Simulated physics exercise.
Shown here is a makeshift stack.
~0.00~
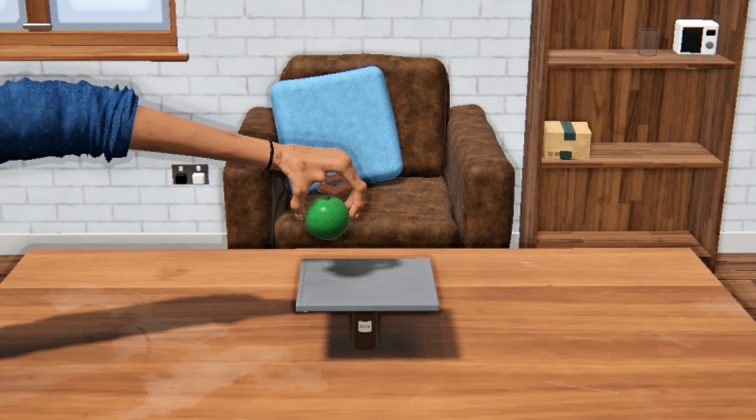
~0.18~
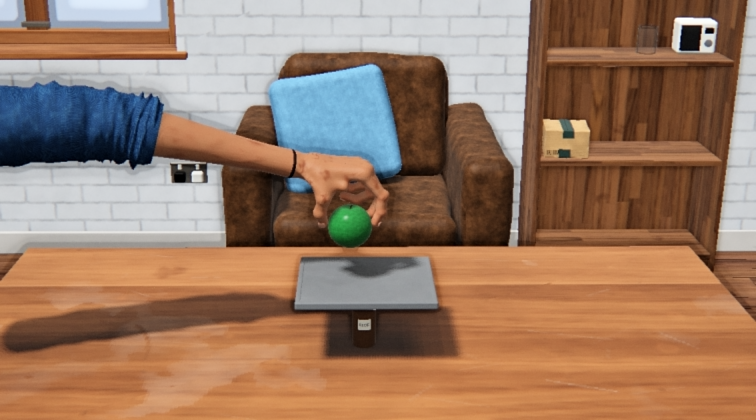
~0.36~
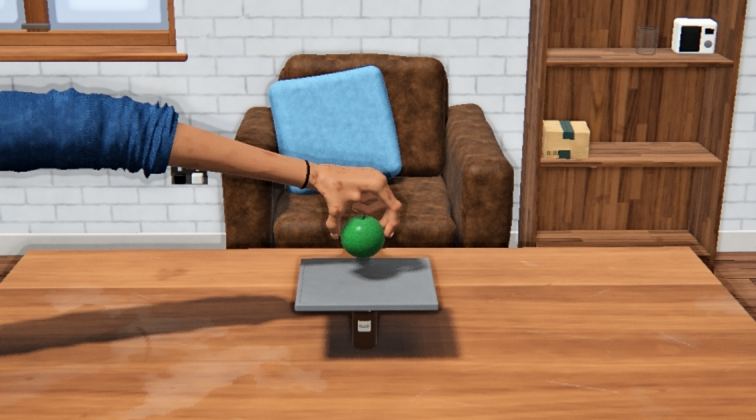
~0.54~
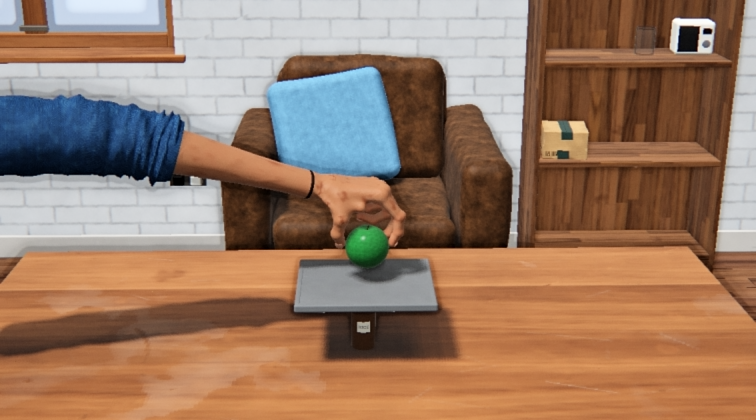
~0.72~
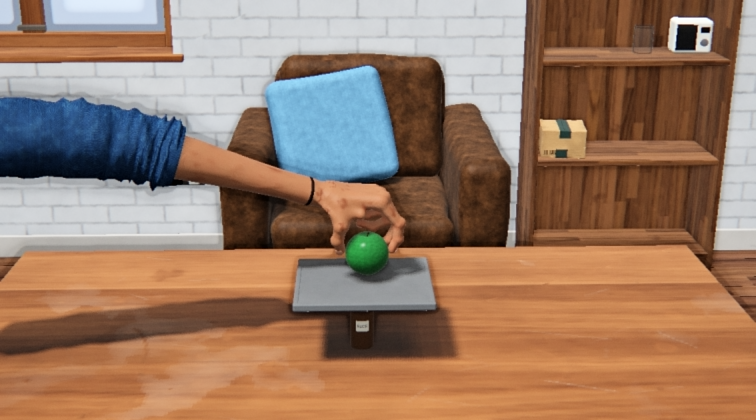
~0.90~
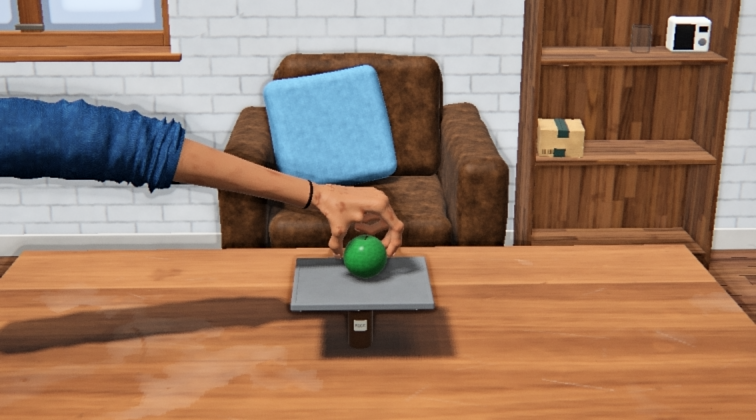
A hand moves a green apple right and lowers it onto a gray board, still holding it.
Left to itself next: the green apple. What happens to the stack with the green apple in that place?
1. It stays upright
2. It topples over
1, it stays upright.
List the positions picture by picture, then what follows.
The first picture shows still above its spot; green apple (328, 218); brown shaker (365, 316).
The second picture shows still above its spot; green apple (350, 226); brown shaker (364, 314).
The third picture shows still above its spot; green apple (363, 237); brown shaker (364, 316).
The fourth picture shows still above its spot; green apple (367, 246); brown shaker (363, 317).
The fifth picture shows still above its spot; green apple (367, 253); brown shaker (362, 316).
The sixth picture shows set down, still held; green apple (365, 256); brown shaker (360, 315).
After 1.20 s, nothing has stirred.
After 1.60 s, green apple resting near (365, 257).
At rest (2.0 s), all 3 in place. Seen from the same camera at the end, green apple near (365, 257). The stack stays up.
